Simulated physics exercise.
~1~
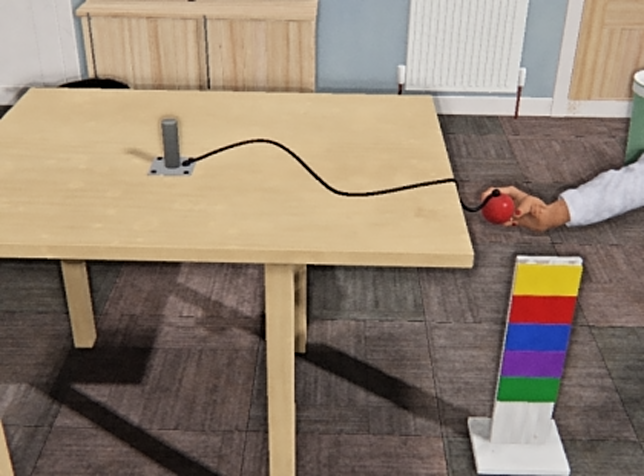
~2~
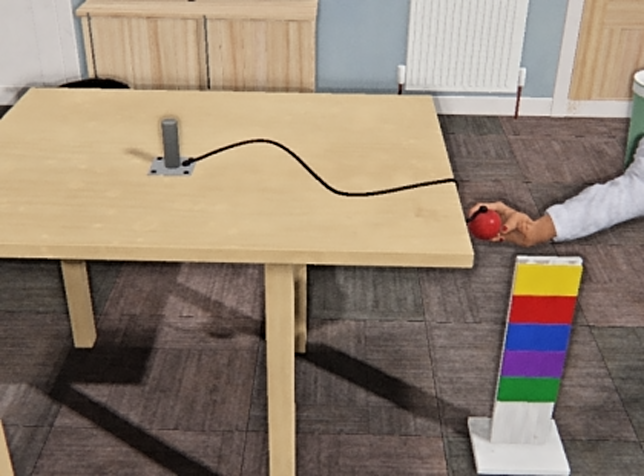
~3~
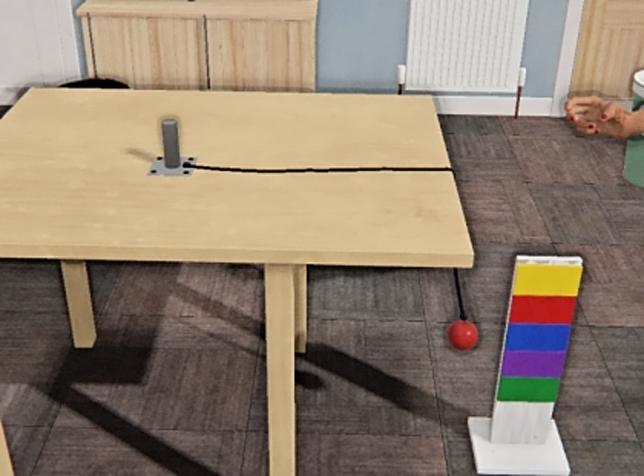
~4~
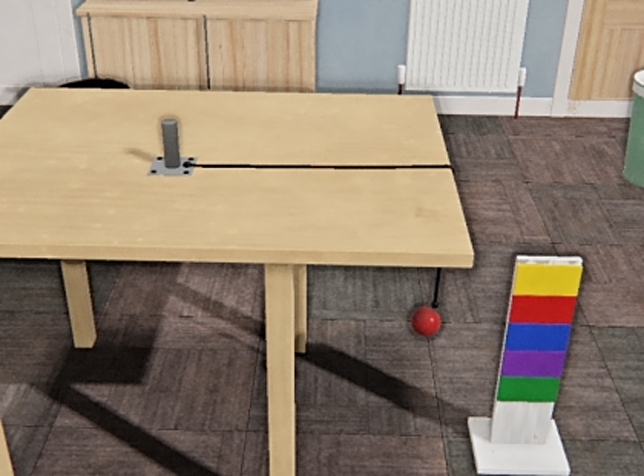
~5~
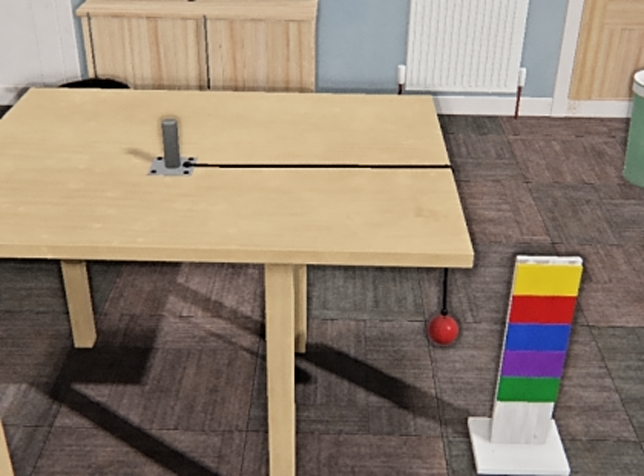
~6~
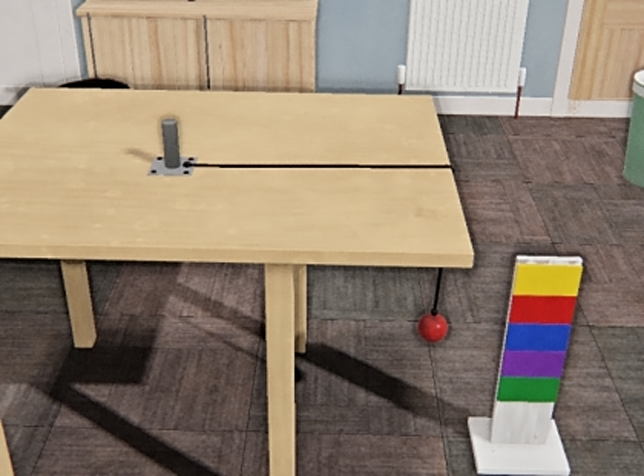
In a room with a wooden table, a hand held a red ball on a dark cord past the table's right edge and let go; it dropped, pulled the cord straight, and swung slightly, ending up hanging level with the board's blue band.
